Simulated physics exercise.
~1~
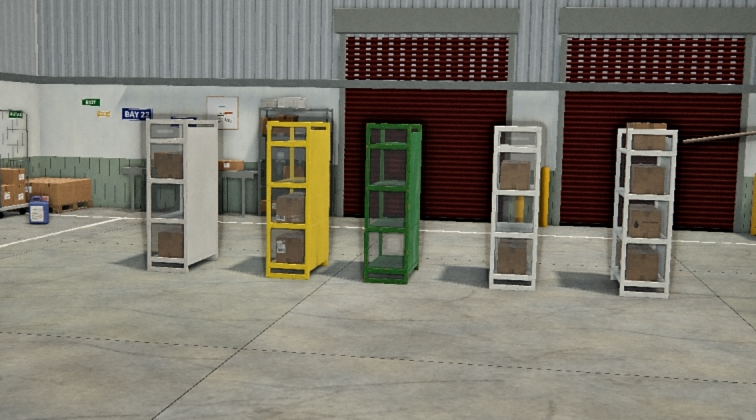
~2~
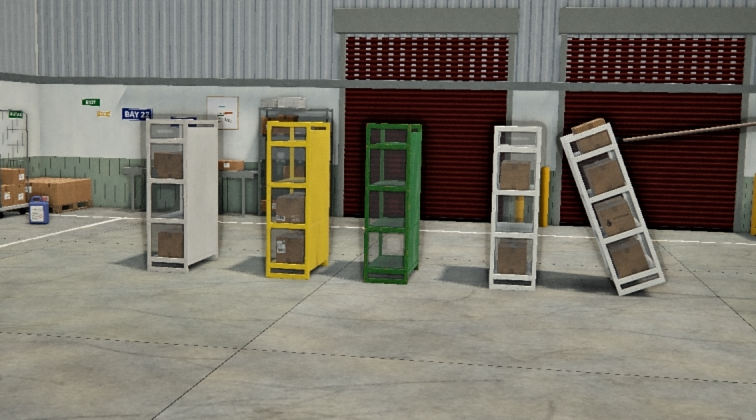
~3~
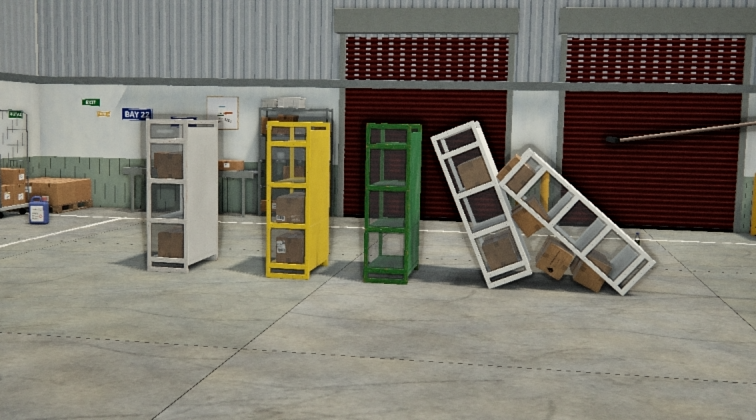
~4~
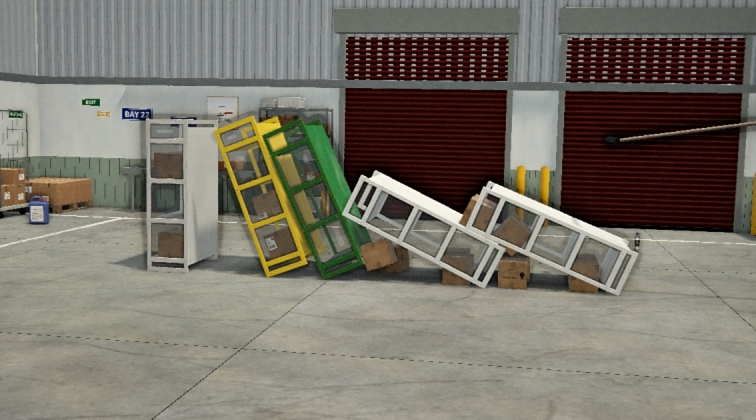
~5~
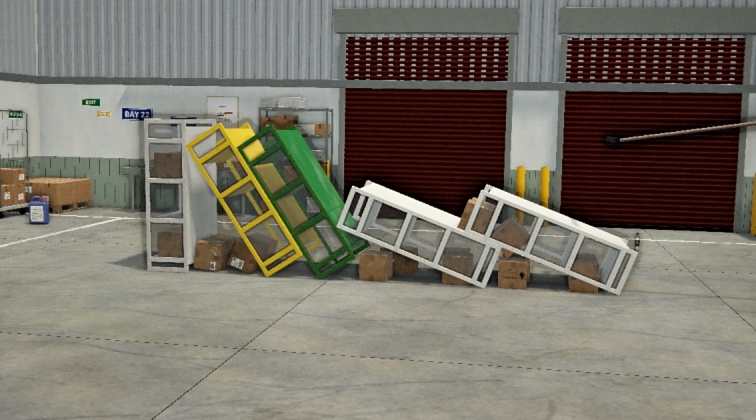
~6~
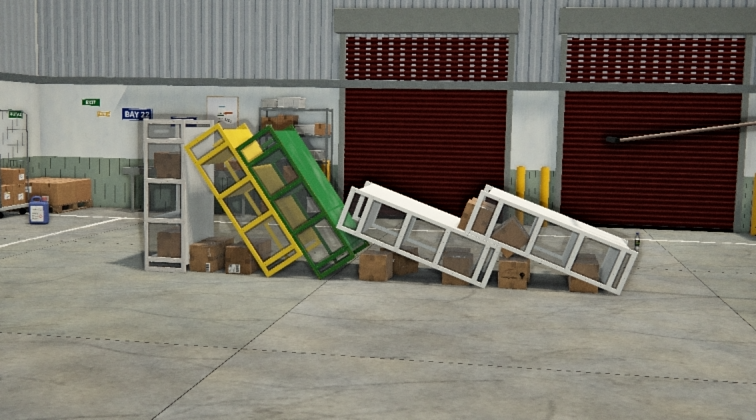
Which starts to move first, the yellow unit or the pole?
The pole starts to move first, and the yellow unit only begins to tip later, after the white units on the right have already begun to go over.
